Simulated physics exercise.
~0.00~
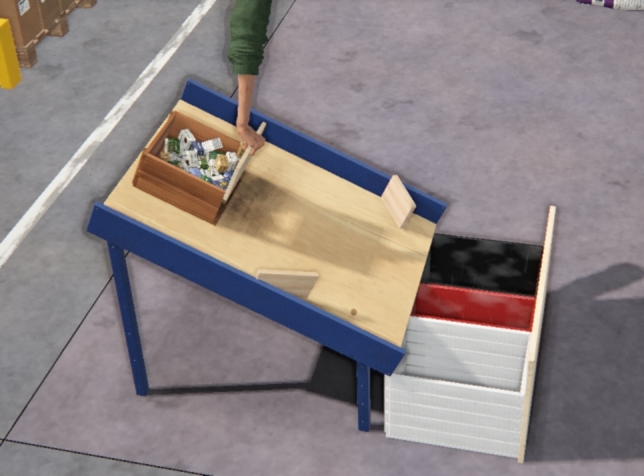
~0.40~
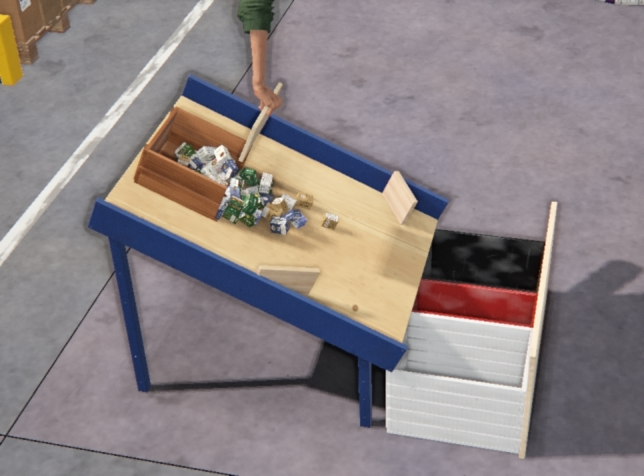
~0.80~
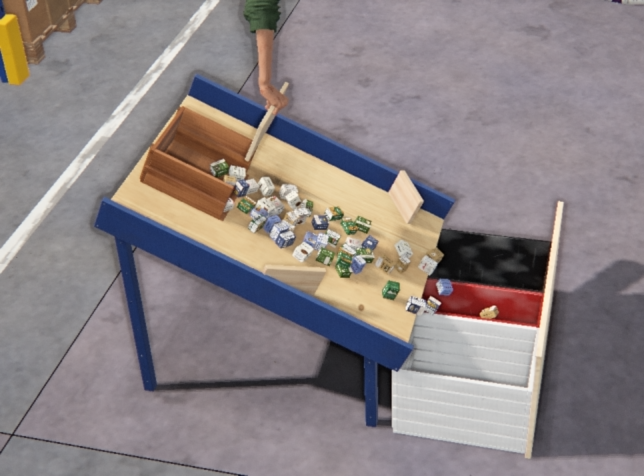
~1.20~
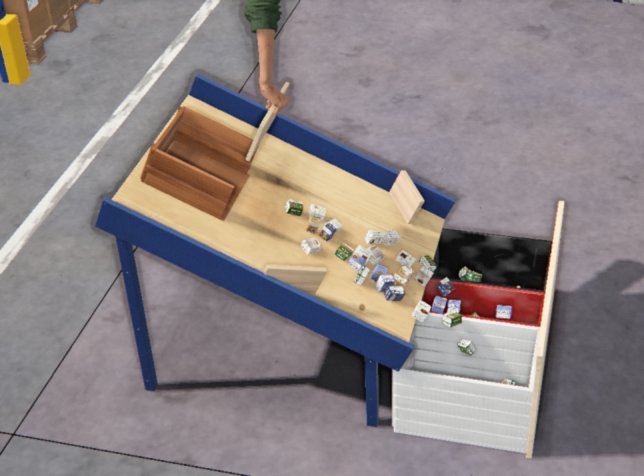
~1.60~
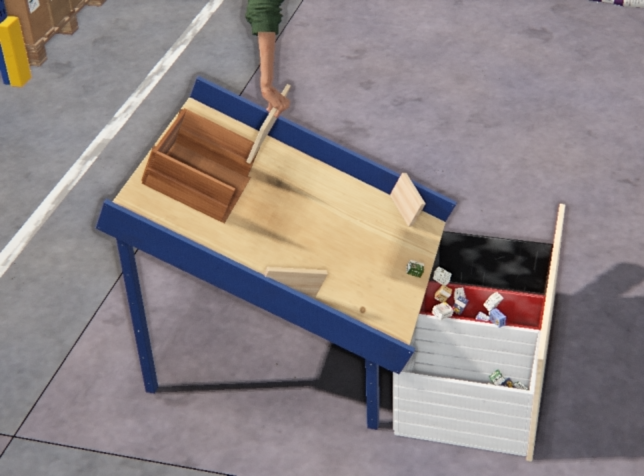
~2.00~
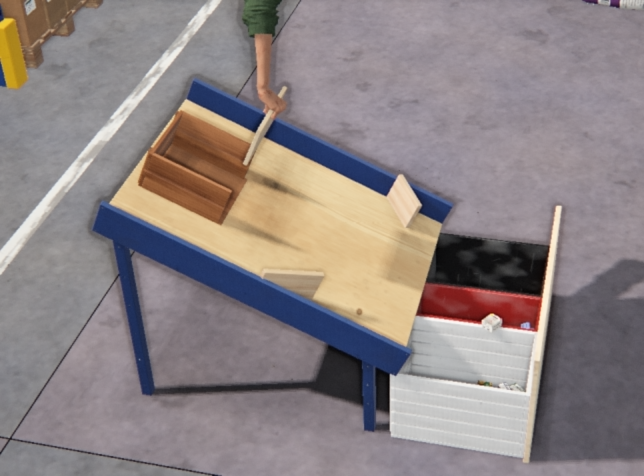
Hand holding up a wooden gate as small cartons tumble down a tilted table into three bins, most landing in the red.
